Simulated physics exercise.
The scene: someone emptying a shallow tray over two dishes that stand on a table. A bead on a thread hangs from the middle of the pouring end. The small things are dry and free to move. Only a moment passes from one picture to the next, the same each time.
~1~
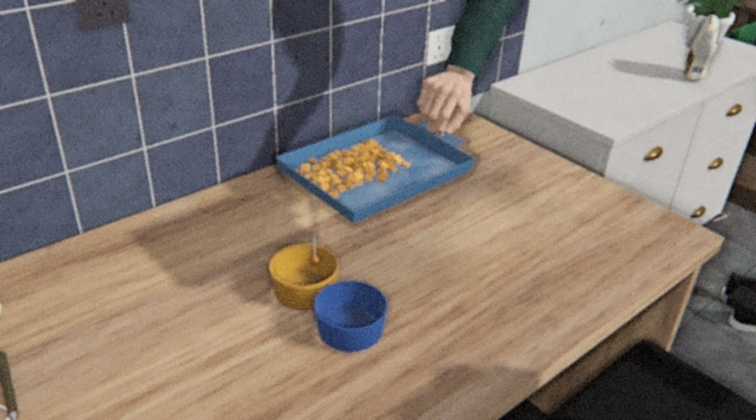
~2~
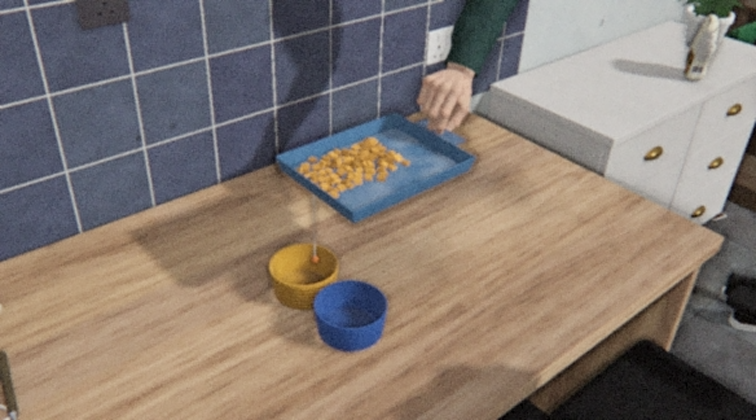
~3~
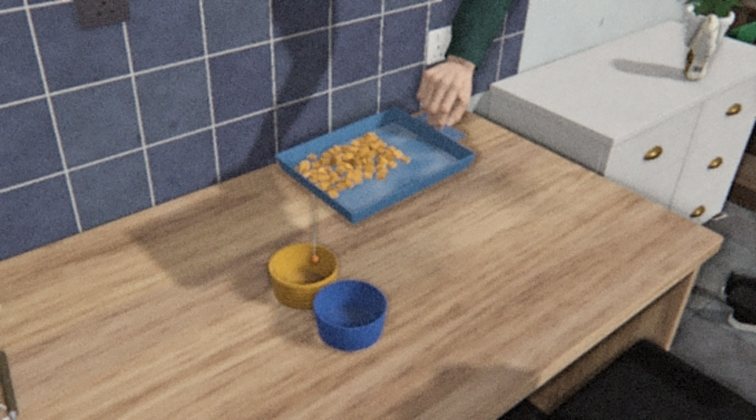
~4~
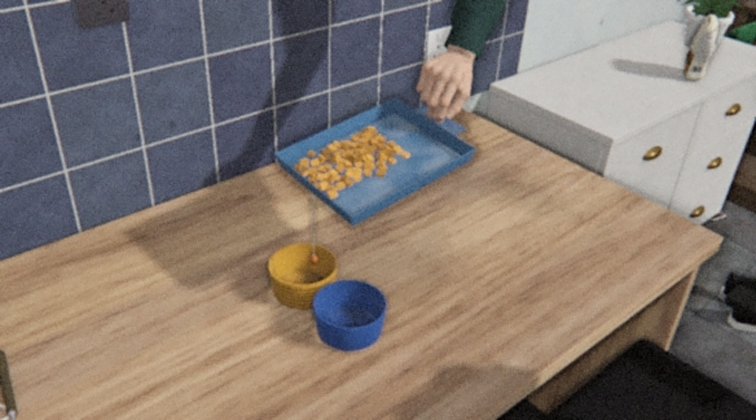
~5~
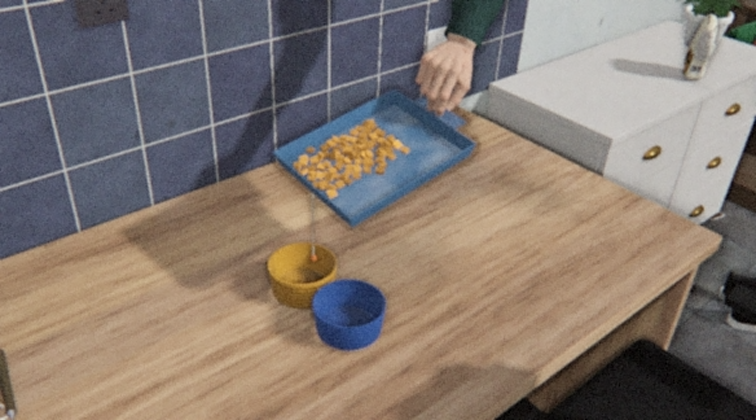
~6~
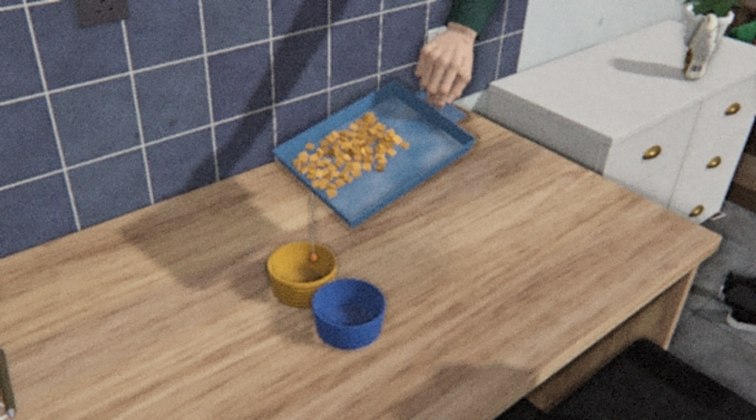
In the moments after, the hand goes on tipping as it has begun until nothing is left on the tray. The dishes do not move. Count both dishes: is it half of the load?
They take the larger part between them.
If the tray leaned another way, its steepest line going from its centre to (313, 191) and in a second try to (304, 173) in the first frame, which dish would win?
One: The left dish. Two: The left-hand dish.
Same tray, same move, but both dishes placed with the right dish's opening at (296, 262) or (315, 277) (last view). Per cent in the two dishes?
Roughly 0 per cent, and 40 per cent.
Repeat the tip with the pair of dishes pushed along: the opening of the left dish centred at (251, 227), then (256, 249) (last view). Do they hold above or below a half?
One: Not half. Two: The smaller part.
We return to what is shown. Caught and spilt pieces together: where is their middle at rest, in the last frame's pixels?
Roughly at (348, 319).
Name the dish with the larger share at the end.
More ends in right.
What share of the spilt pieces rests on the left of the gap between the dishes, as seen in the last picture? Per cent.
Close to 80 per cent.
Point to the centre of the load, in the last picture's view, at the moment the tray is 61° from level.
At about (345, 204).
Soon after the last picture, tray tipped steeply; all on the tray.
A little later, tray tipped past a quarter turn; about two thirds on the tray; a small part in the right dish; a stray few outside both; about a quarter in the air.
Later still, tray tipped past a quarter turn; most in the right dish; a stray few in the left dish; a small part outside both.
At rest, tray tipped past a quarter turn; most in the right dish; a stray few in the left dish; a small part outside both.
